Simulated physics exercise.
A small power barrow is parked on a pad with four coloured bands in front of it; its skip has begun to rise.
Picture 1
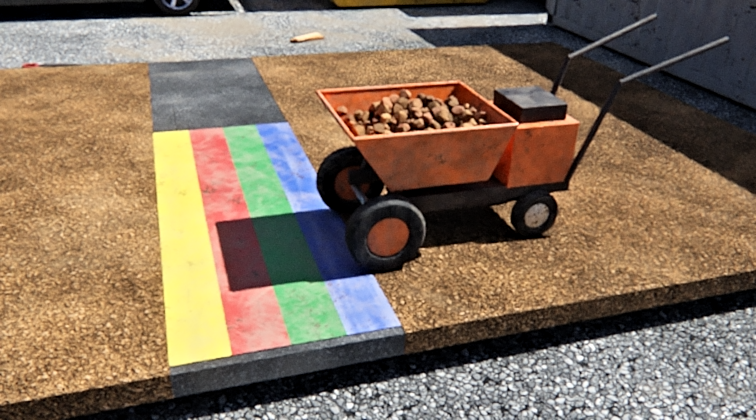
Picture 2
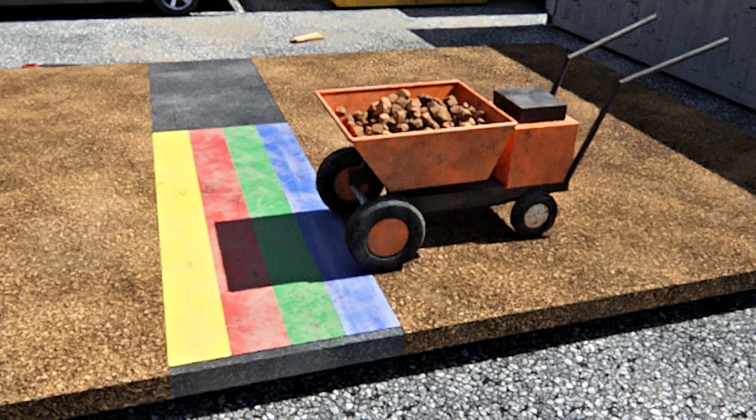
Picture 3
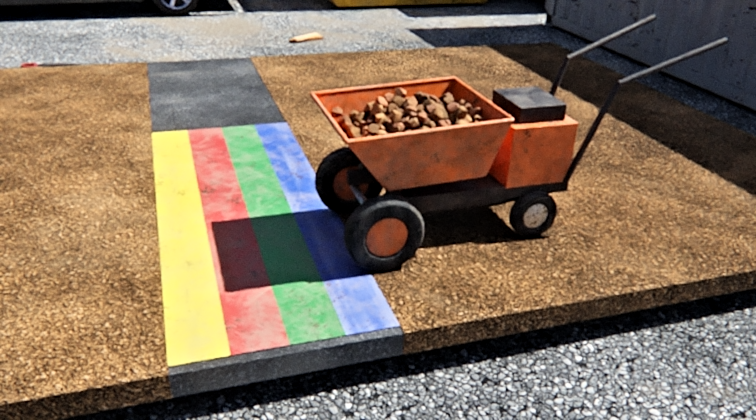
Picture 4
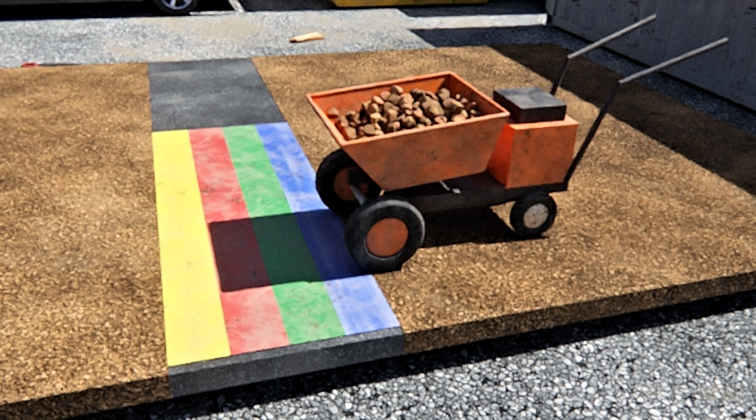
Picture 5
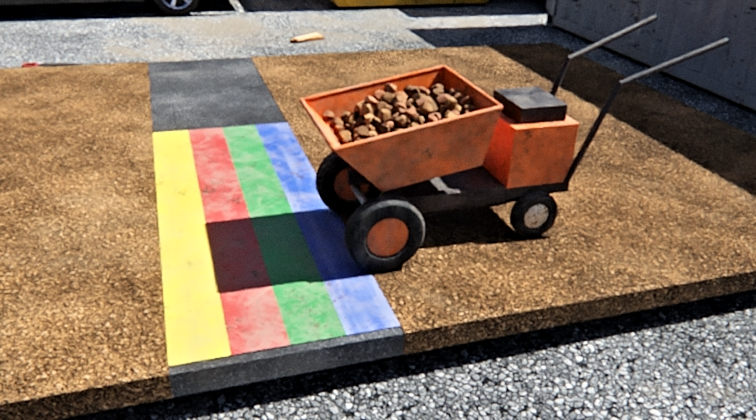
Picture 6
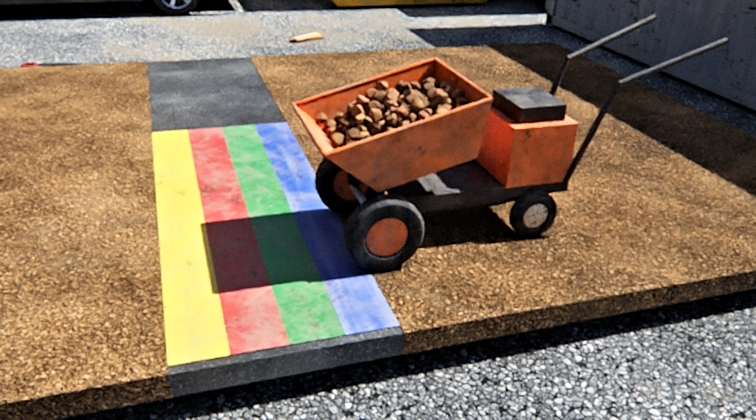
The orange skip of a small barrow, loaded with brown clods, slowly tilted forward to the left, its back end rising while the wheels stayed still beside yellow, red, green and blue bands.
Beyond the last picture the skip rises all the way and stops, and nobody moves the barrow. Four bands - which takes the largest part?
Largest part: The red band.
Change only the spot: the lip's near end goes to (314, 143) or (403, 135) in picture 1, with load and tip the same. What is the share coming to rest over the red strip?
Estimates: 10 %, 20 %.
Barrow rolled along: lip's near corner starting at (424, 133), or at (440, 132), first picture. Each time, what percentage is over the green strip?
First some 40, then 30 per cent.
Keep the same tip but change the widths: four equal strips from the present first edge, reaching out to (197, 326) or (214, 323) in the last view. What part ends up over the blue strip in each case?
Shares: 0 %; then 0 %.
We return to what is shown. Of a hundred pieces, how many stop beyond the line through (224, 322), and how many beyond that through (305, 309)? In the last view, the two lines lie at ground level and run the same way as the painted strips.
Near 30 % and near 70 %, in that order.
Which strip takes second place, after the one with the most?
I'd say the strip in yellow.
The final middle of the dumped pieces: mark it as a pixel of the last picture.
The centre comes to rest near (215, 250).
Soon after the last picture, skip tipped steeply; all in the skip.
A little later, skip tipped right over; most in the skip; a small part over the red strip; a stray few over the yellow strip; a stray few falling.
Later still, skip tipped right over; about a third in the skip; a stray few over the green strip; about a third over the red strip; about a quarter over the yellow strip; a small part off the paint.
At rest, skip tipped right over; about a quarter in the skip; none over the blue strip; a stray few over the green strip; about a third over the red strip; about a quarter over the yellow strip; a small part off the paint.
